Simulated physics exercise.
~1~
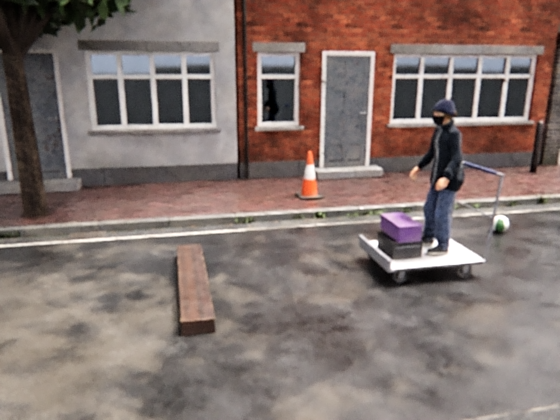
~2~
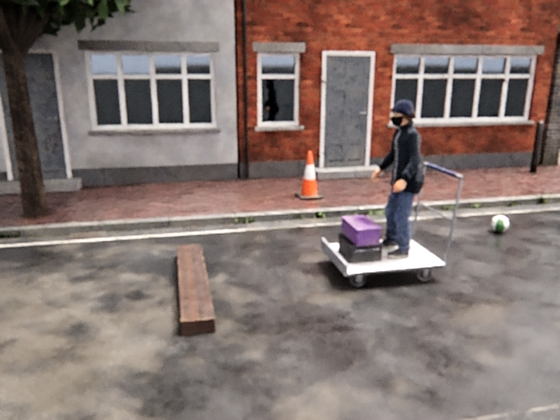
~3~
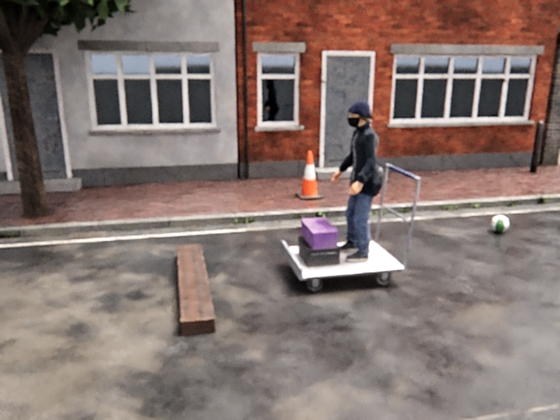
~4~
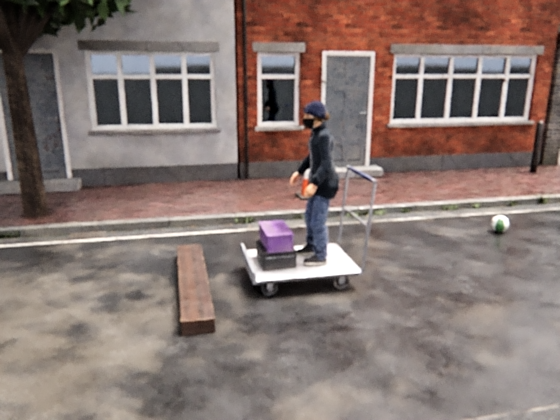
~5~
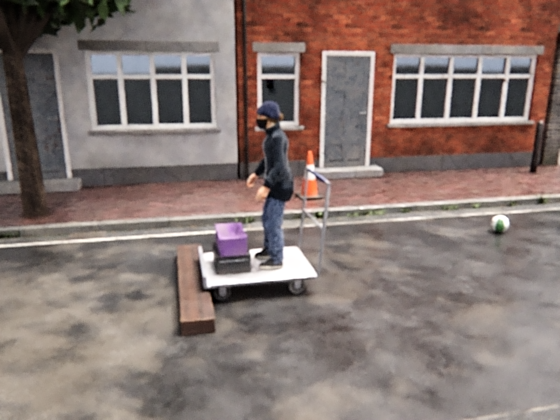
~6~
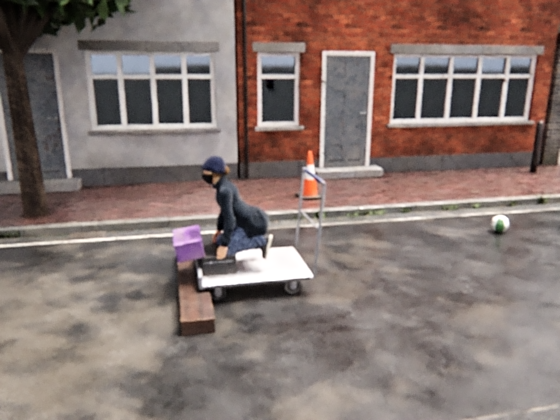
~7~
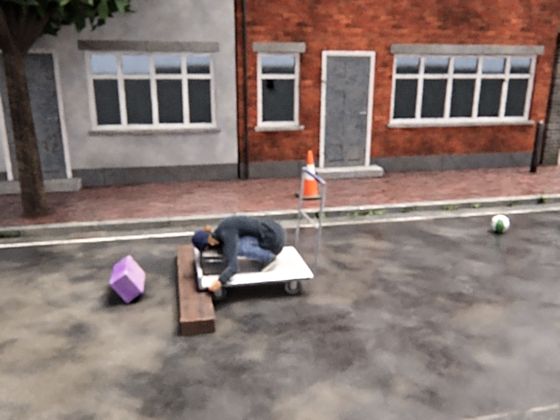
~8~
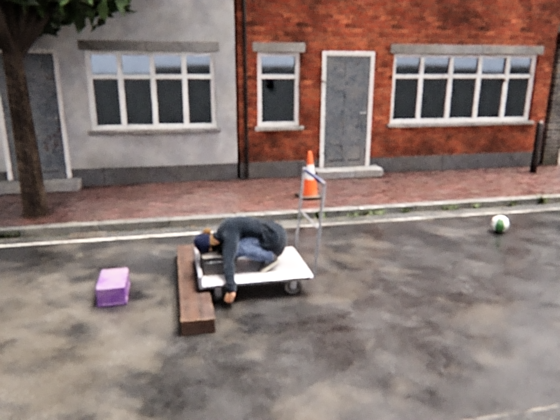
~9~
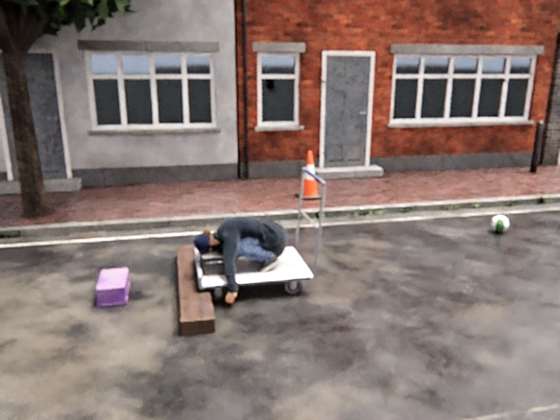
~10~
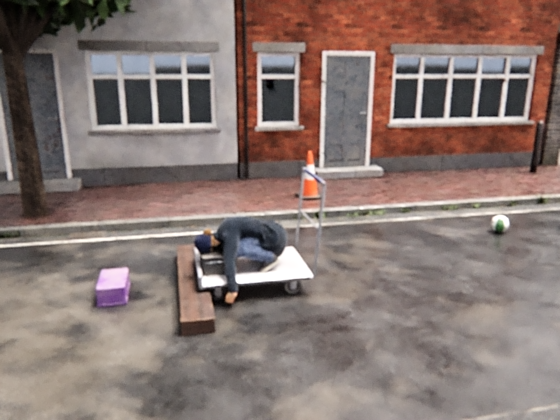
The footage shows a masked person standing on a flat trolley that rolls left along a street with stacked boxes until it stops at a low kerb; the purple tote tumbles over it onto the road, while the person crumples forward and stays slumped on the deck.
